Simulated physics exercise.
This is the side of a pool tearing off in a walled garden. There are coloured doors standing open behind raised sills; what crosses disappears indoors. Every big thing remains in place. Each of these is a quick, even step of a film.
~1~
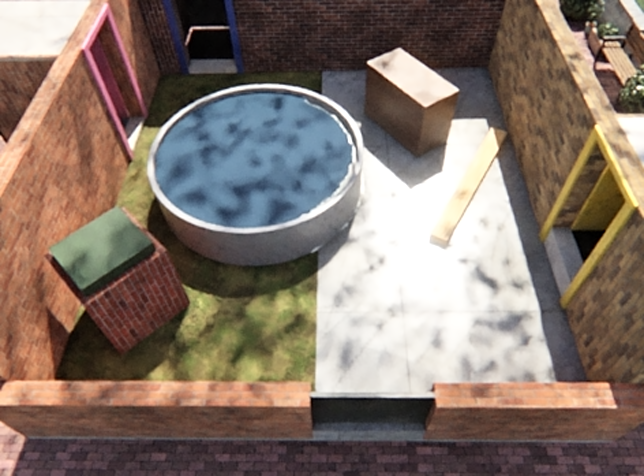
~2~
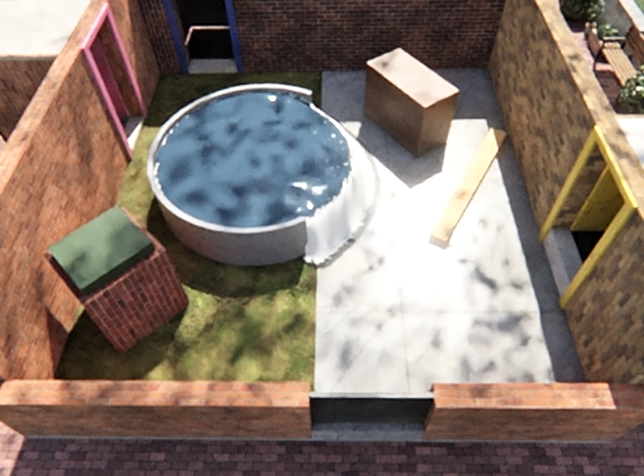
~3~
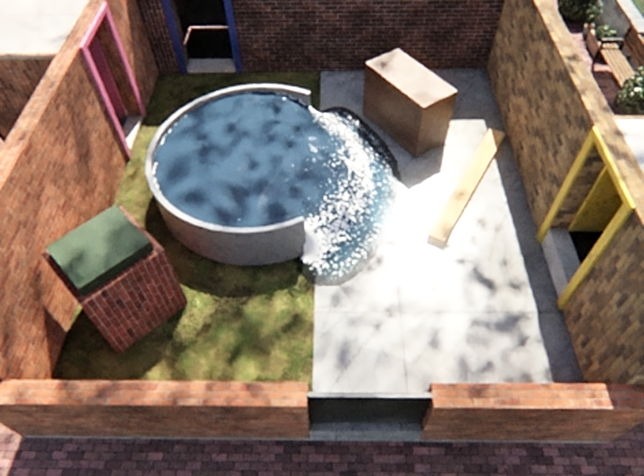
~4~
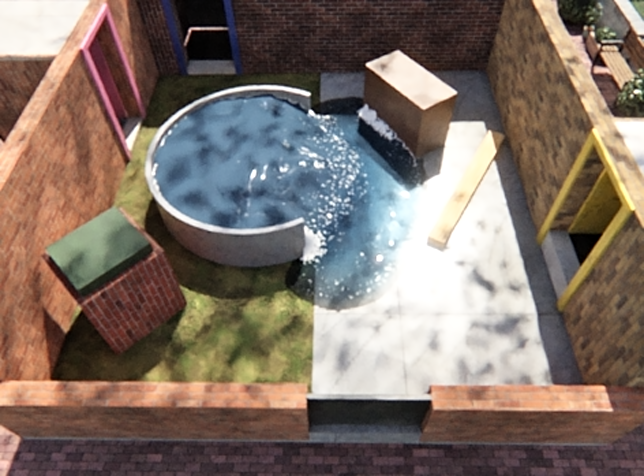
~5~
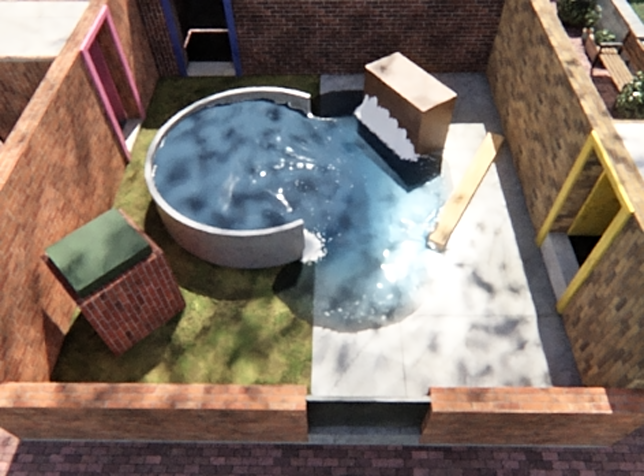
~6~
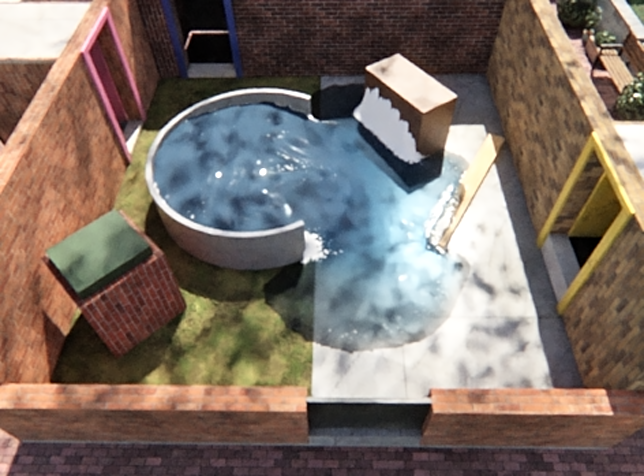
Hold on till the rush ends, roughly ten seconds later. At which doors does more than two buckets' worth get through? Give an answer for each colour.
The pink door lets through more than two buckets; the blue door lets through two buckets or less; the yellow door lets through two buckets or less.
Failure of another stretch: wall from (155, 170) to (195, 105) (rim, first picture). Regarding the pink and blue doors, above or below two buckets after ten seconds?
So the pink door gets past the limit, and the blue door gets past the limit.
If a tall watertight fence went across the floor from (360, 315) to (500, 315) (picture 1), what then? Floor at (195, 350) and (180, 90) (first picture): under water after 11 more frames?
One after the other: No water, clear.
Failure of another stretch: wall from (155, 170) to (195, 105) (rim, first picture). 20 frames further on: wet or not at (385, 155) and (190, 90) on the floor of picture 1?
The first spot is spared, the second swamped.
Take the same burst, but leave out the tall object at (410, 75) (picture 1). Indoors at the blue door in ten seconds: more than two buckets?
I'd say the blue one comes up short.
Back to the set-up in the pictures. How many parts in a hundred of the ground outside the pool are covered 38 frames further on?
Estimated share: Around 95 %.
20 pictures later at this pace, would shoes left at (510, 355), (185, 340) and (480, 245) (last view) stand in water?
One after the other: Wet, clear, wet.
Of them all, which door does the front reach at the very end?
It is the pink-painted one.
A moment on, water covers 50 % of the floor; the pink door not reached, the blue door not reached, the yellow door wet at the sill, nothing in.
Next, water covers 60 % of the floor; the pink door not reached, the blue door not reached, the yellow door wet at the sill, nothing in.
Then, water covers 70 % of the floor; the pink door not reached, the blue door wet at the sill, nothing in, the yellow door wet at the sill, nothing in.
Later, water covers 95 % of the floor; the pink door wet at the sill, nothing in, the blue door wet at the sill, nothing in, the yellow door wet at the sill, nothing in.
In the end, water covers 95 % of the floor; the pink door over two buckets in, the blue door wet at the sill, nothing in, the yellow door wet at the sill, nothing in.
